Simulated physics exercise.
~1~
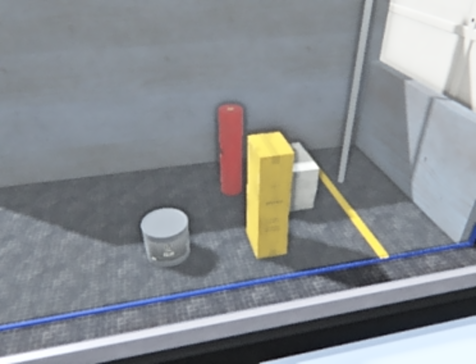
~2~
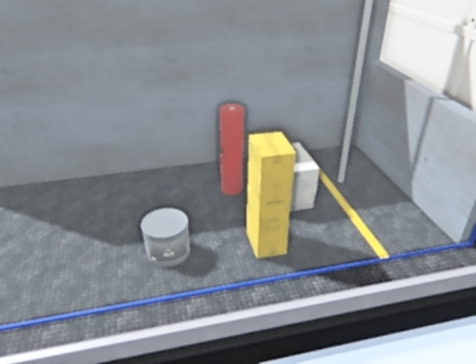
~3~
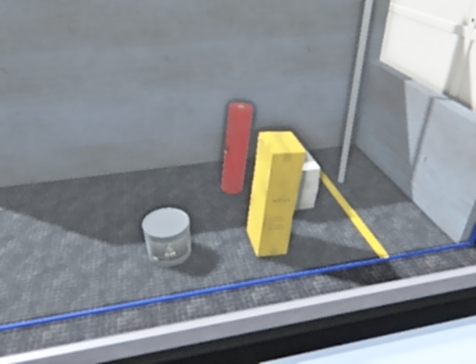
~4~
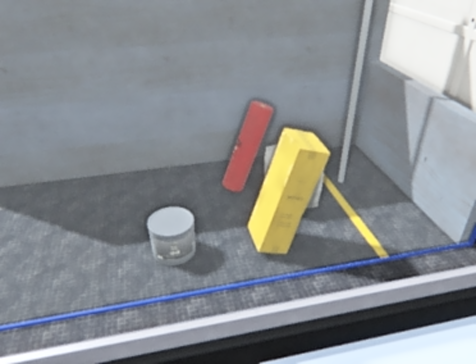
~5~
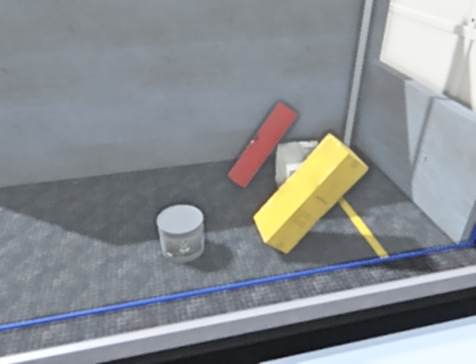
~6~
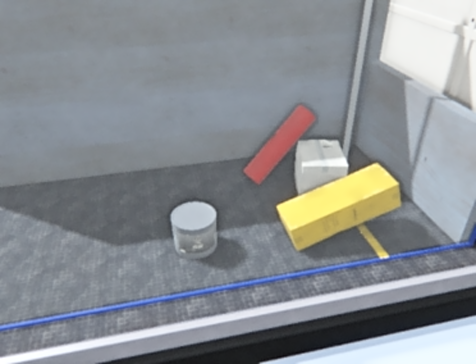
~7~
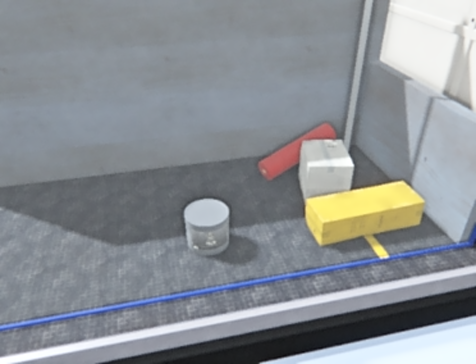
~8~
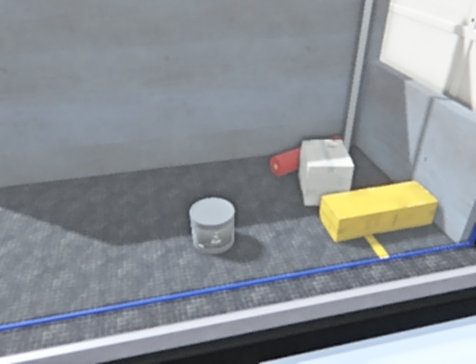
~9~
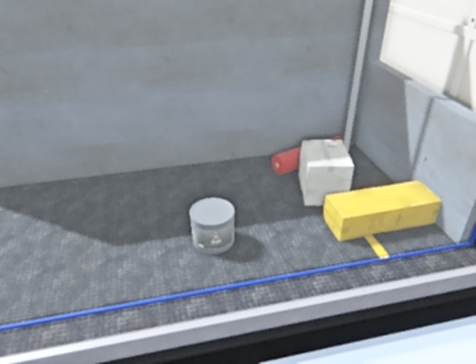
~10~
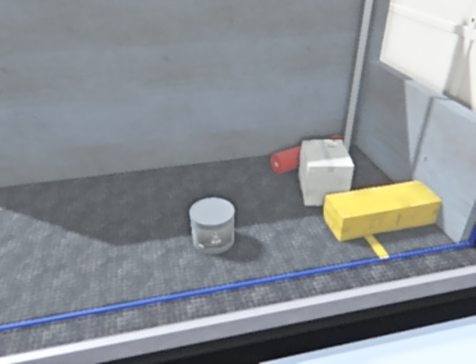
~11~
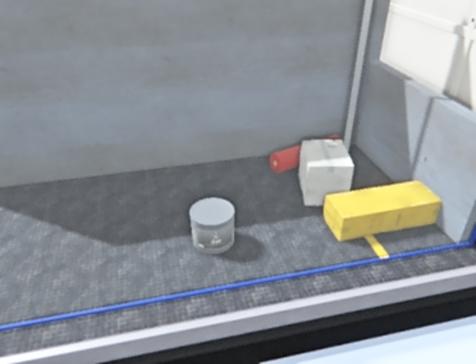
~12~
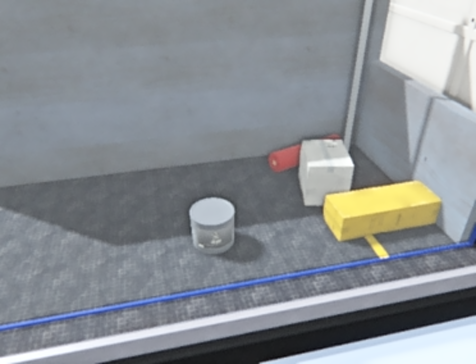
A tall yellow box, a red roll, a grey bucket and a white carton stand still on the dark floor of a walled bay. The yellow box and the red roll begin to lean to the right, while the bucket starts sliding the same way. Both tall things tip further and topple, and the white carton shifts a little right. The yellow box lands on its side across the yellow line and slides on slightly, as the roll drops behind the carton. Everything comes to rest, with the box past the line and the carton and bucket short of it.
